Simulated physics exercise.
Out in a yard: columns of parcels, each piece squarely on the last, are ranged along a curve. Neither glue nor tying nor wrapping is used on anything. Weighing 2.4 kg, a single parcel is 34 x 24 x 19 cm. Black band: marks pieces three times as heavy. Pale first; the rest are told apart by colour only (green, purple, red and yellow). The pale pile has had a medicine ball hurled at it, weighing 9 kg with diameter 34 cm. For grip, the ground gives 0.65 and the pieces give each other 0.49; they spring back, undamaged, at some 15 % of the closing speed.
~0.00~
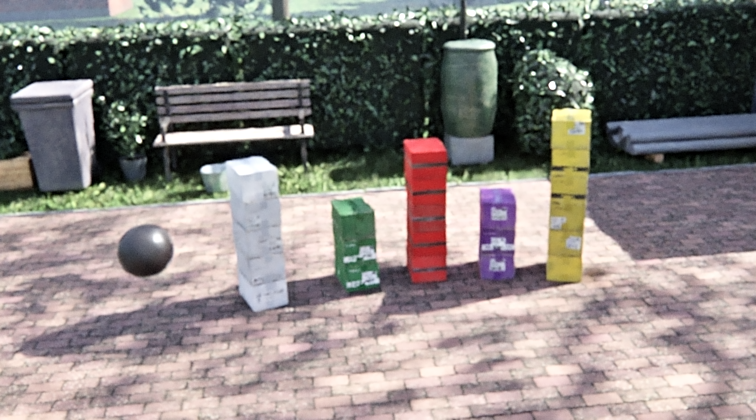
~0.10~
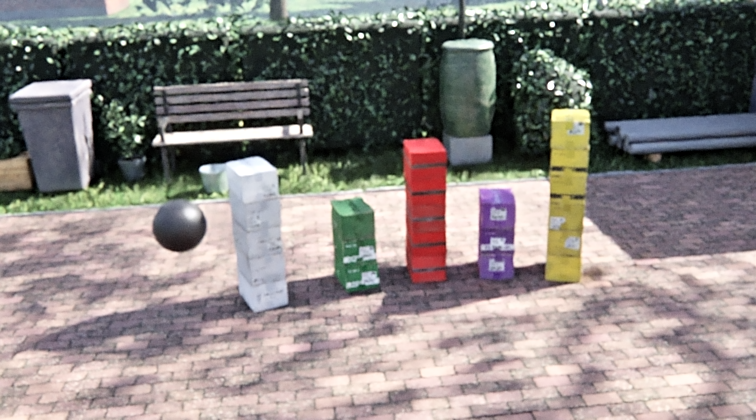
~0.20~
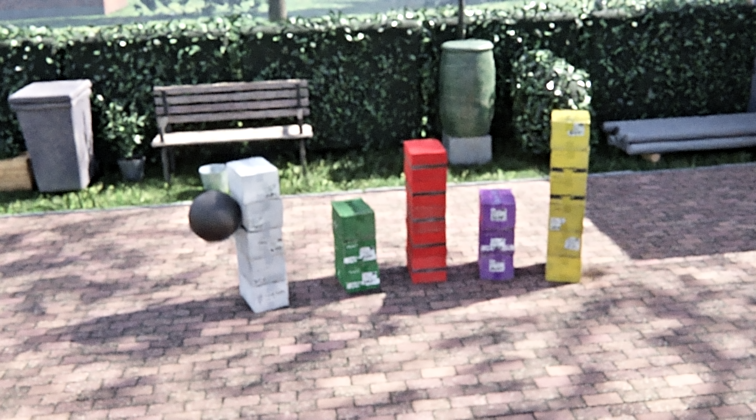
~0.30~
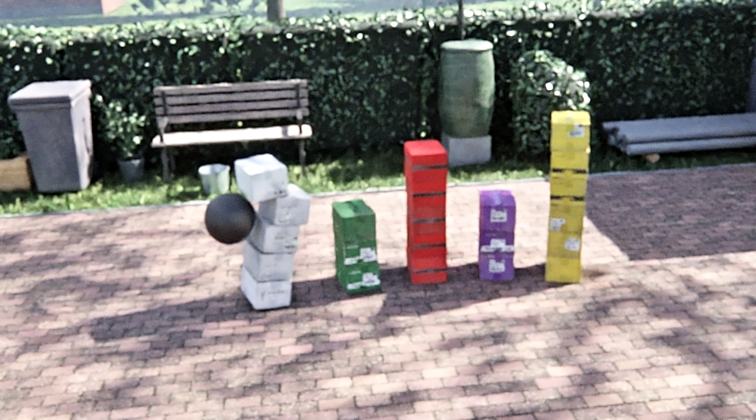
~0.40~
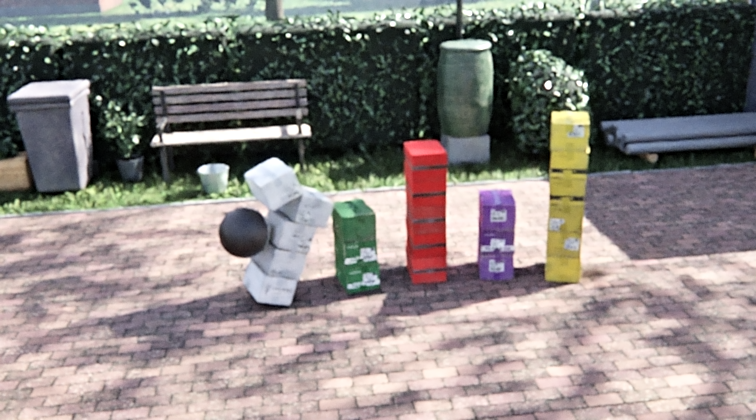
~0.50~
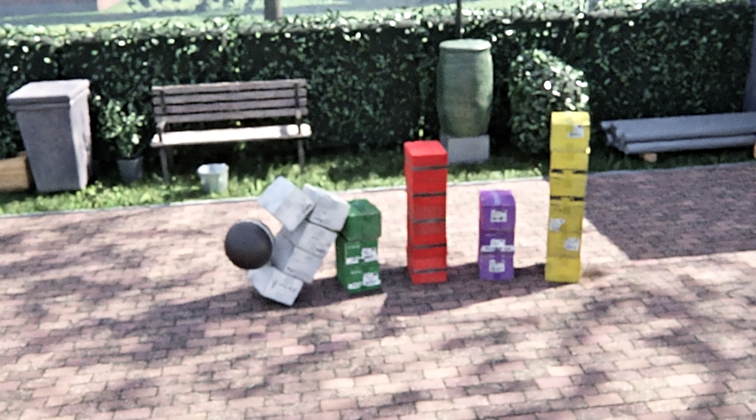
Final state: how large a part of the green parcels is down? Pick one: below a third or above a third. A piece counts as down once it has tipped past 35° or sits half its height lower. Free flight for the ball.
Below a third.
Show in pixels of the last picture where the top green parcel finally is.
In the final picture its centre lies roughly at (390, 216).
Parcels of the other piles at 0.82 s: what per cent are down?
0 percent by then.
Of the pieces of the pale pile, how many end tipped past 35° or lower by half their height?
Tally of pale pieces: 5.
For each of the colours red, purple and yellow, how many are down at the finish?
Down at the end - red 0, purple 0, yellow 0.
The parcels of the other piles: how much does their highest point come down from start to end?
0 cm.
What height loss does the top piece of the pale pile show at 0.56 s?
About 30 cm.
After 0.56 s, 4 of the pale pile down; none of the 3 green parcels down (0 of 17 in all colours); top green parcel 9 cm from its place.
After 0.60 s, 5 of the pale pile down; none of the 3 green parcels down (0 of 17 in all colours); top green parcel 12 cm from its place.
After 0.68 s, 5 of the pale pile down; none of the 3 green parcels down (0 of 17 in all colours); top green parcel 9° from how it stood.
After 0.82 s, 5 of the pale pile down; none of the 3 green parcels down (0 of 17 in all colours); top green parcel 17° from how it stood.
In the end (1.4 s), 5 of the pale pile down; none of the 3 green parcels down (0 of 17 in all colours); top green parcel 17° from how it stood; top yellow parcel unmoved. That is 0 per cent. From the last view, middles, top green parcel near (390, 216), top yellow parcel near (570, 132).
